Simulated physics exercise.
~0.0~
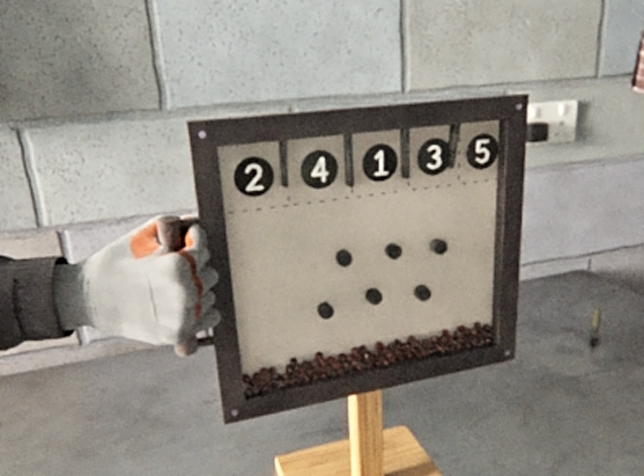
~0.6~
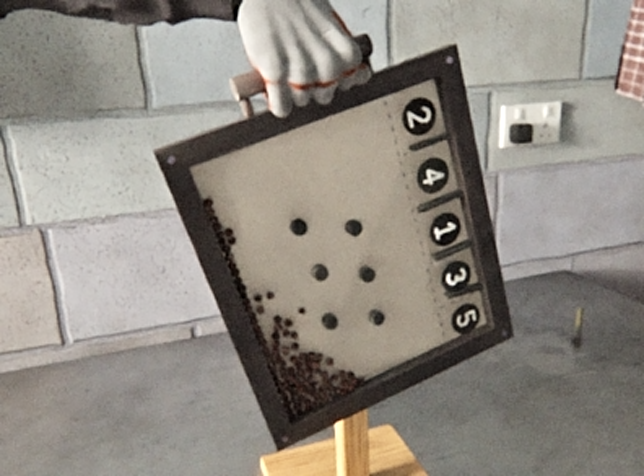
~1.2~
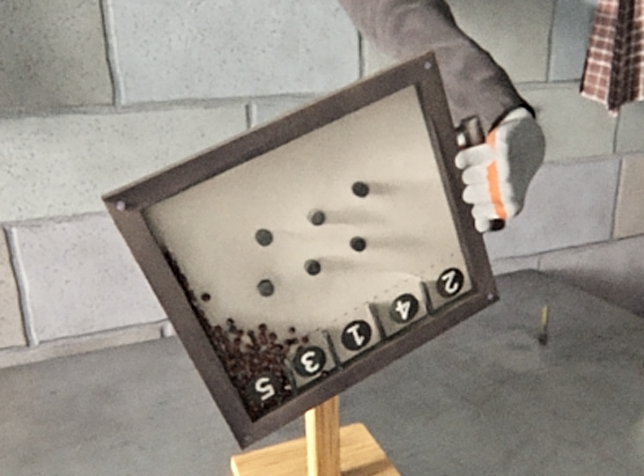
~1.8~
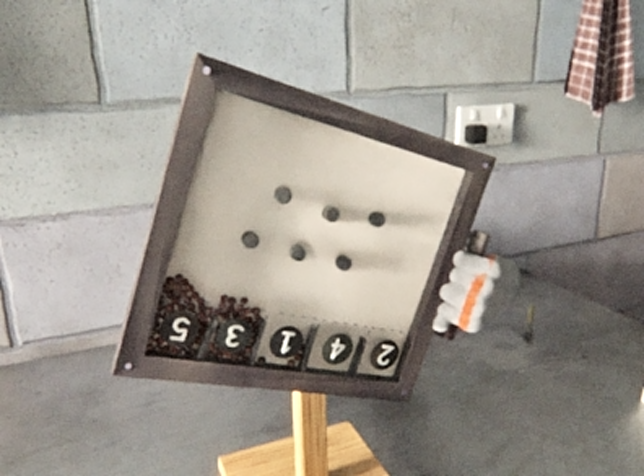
A gloved hand turns a framed board clockwise until dark beads pile into the lower-left pockets.
